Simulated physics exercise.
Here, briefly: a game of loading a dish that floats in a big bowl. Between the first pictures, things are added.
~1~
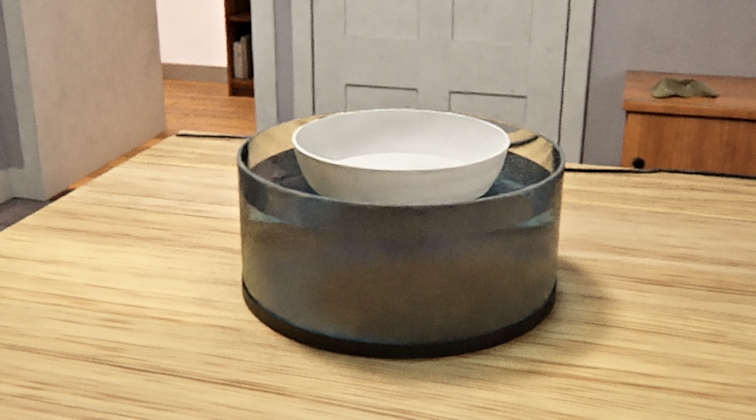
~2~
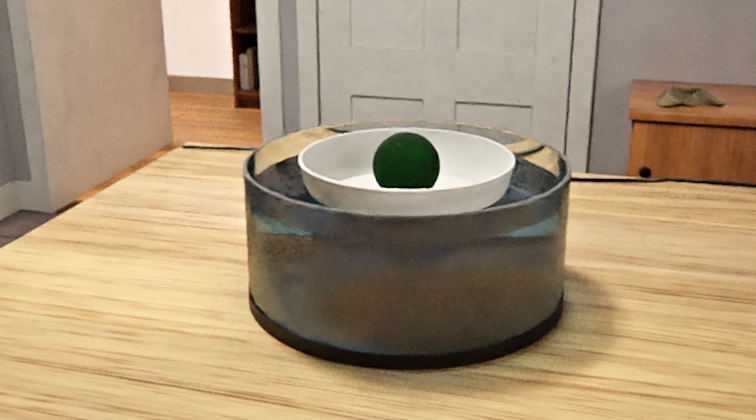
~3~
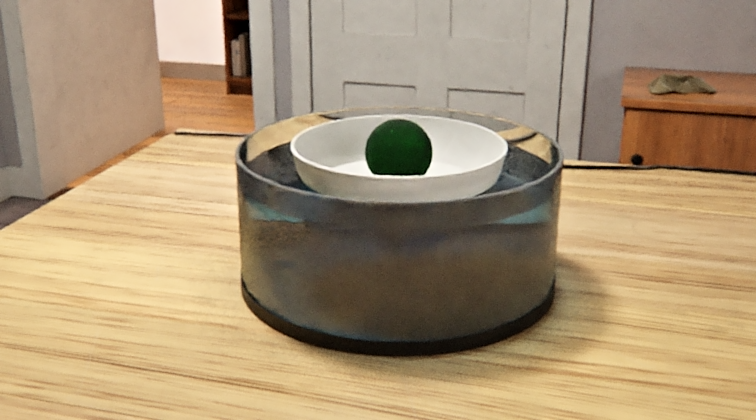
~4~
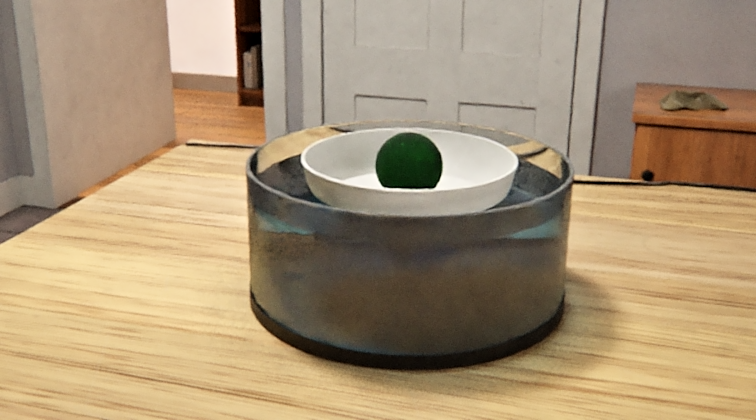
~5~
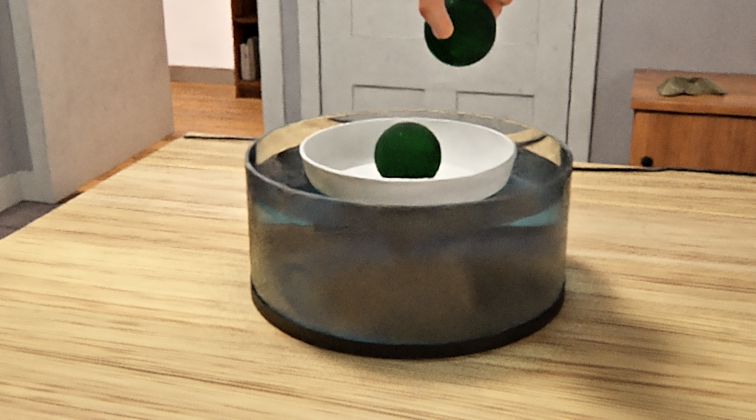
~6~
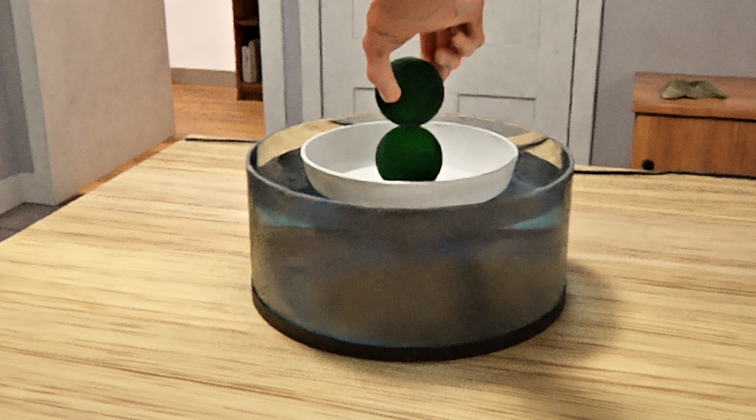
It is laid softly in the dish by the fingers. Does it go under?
No. Still up.
Next, the glass marble is in and the dish dips.
After that, it steadies; about a third of its side above the surface.
Finally, the dish floats; about a third of its side above the surface.
